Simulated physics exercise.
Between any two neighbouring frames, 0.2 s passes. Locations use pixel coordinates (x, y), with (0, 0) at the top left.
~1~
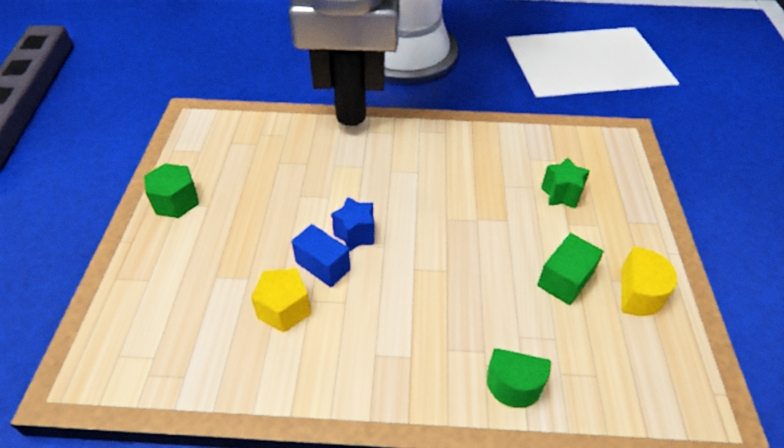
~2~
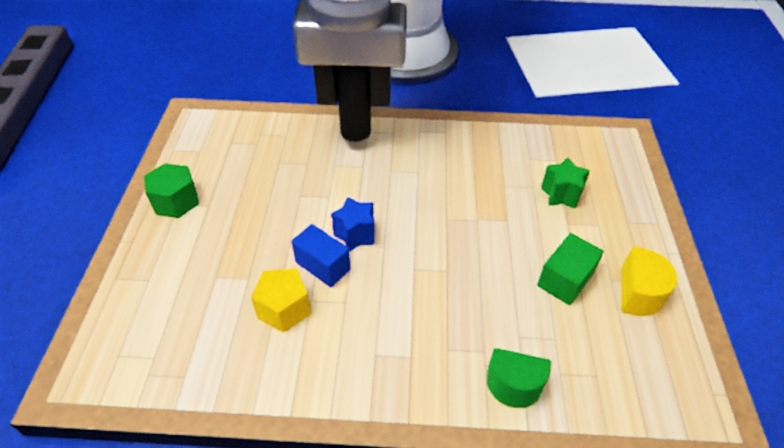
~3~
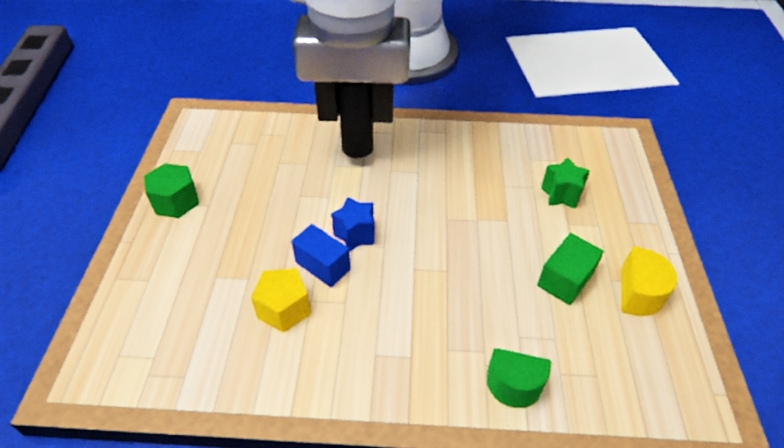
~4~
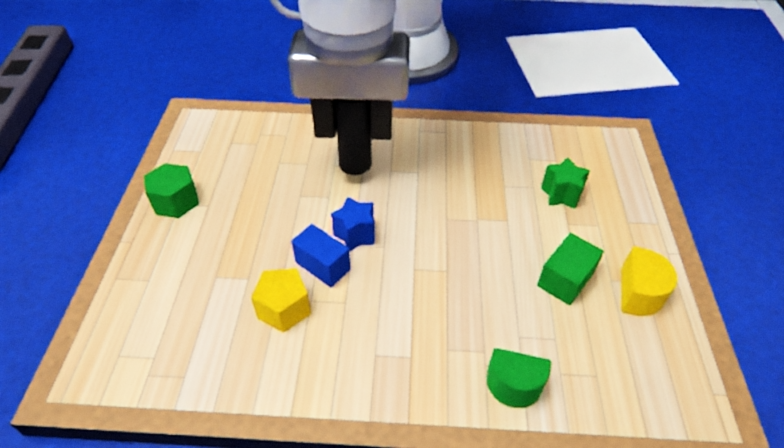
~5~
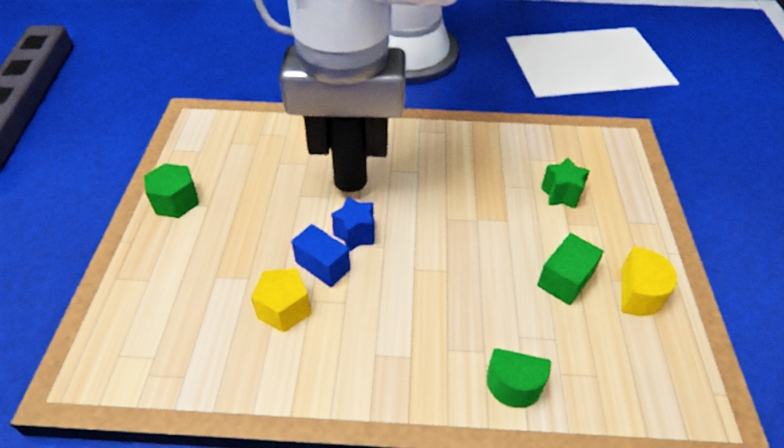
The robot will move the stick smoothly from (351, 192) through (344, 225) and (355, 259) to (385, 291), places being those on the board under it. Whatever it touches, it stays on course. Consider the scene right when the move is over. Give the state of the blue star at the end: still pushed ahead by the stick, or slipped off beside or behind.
I'd say the blue star is still out in front of the stick at the end.
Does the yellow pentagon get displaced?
No, that is not how it ends up.
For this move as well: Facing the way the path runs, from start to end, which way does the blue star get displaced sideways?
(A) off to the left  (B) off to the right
My pick is A.
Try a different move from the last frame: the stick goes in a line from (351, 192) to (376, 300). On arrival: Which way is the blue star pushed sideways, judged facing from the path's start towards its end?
It's going to go right.
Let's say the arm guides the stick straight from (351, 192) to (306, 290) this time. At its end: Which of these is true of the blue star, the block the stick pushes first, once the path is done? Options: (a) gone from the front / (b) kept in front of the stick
(a)
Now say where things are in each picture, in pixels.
Stick tip at (351, 117); block tops, yellow pentagon at (279, 288); blue rectangular block at (320, 244); blue star at (355, 212), in the first frame.
Stick at (356, 132); blocks unchanged, in the second frame.
Stick at (358, 148); blocks unchanged, in the third frame.
Stick at (356, 164); blocks unchanged, in the fourth frame.
Stick at (351, 181); yellow pentagon at (279, 288); blue rectangular block at (320, 244); blue star at (355, 212), in the fifth frame.
What follows on the original path. One third of the way, stick at (343, 214); blue star at (359, 228), turned 35° anticlockwise.
Two thirds of the way, stick at (354, 249); blue rectangular block at (318, 247), turned 15° clockwise; blue star at (379, 258), turned 60° anticlockwise.
At the end, stick at (385, 280); yellow pentagon in place; blue rectangular block at (318, 247), turned 15° clockwise; blue star at (413, 291), turned 65° anticlockwise.
